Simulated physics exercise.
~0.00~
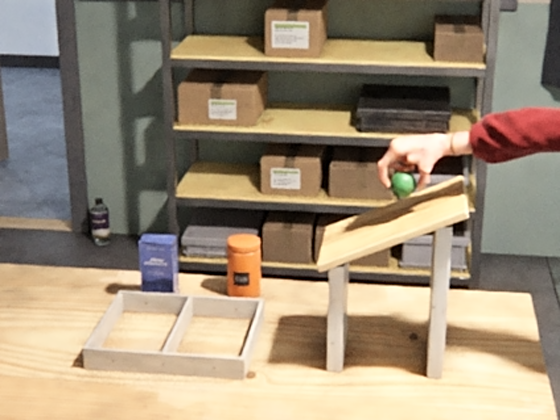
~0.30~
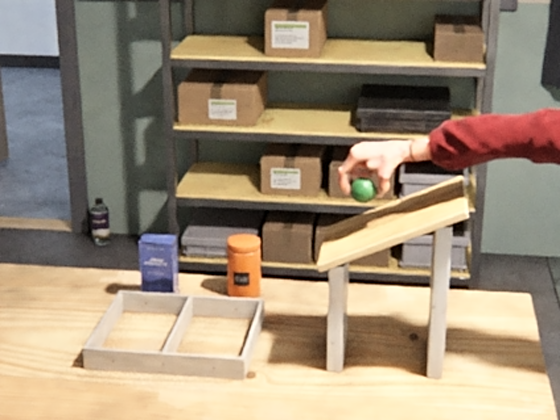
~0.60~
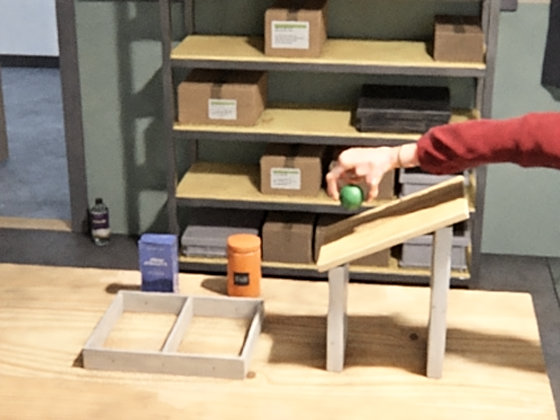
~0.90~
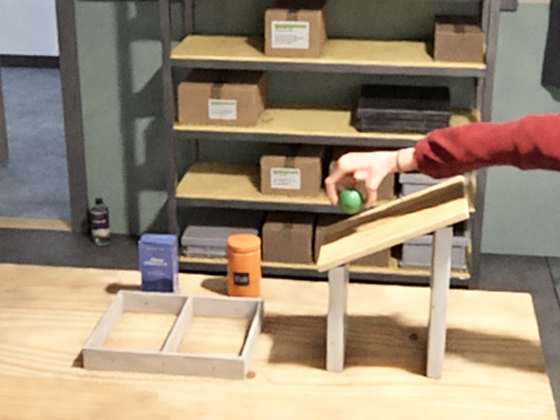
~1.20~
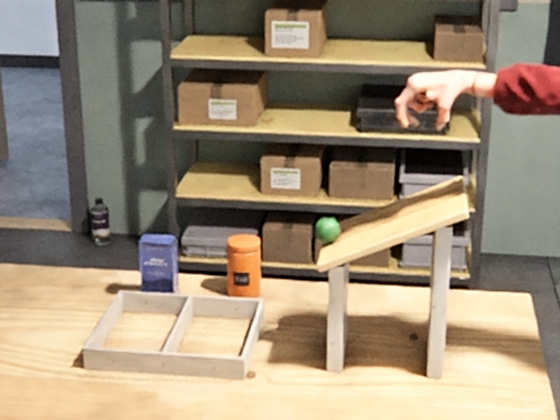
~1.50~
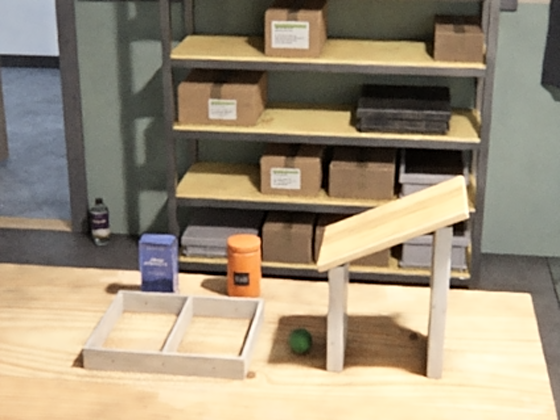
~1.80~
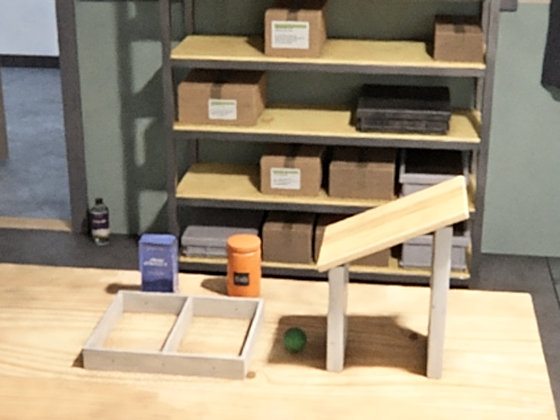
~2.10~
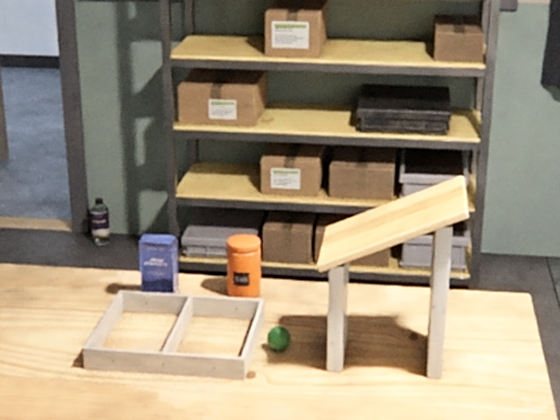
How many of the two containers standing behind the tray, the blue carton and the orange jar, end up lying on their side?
None of them do. The blue carton and the orange jar both stay upright in their places.
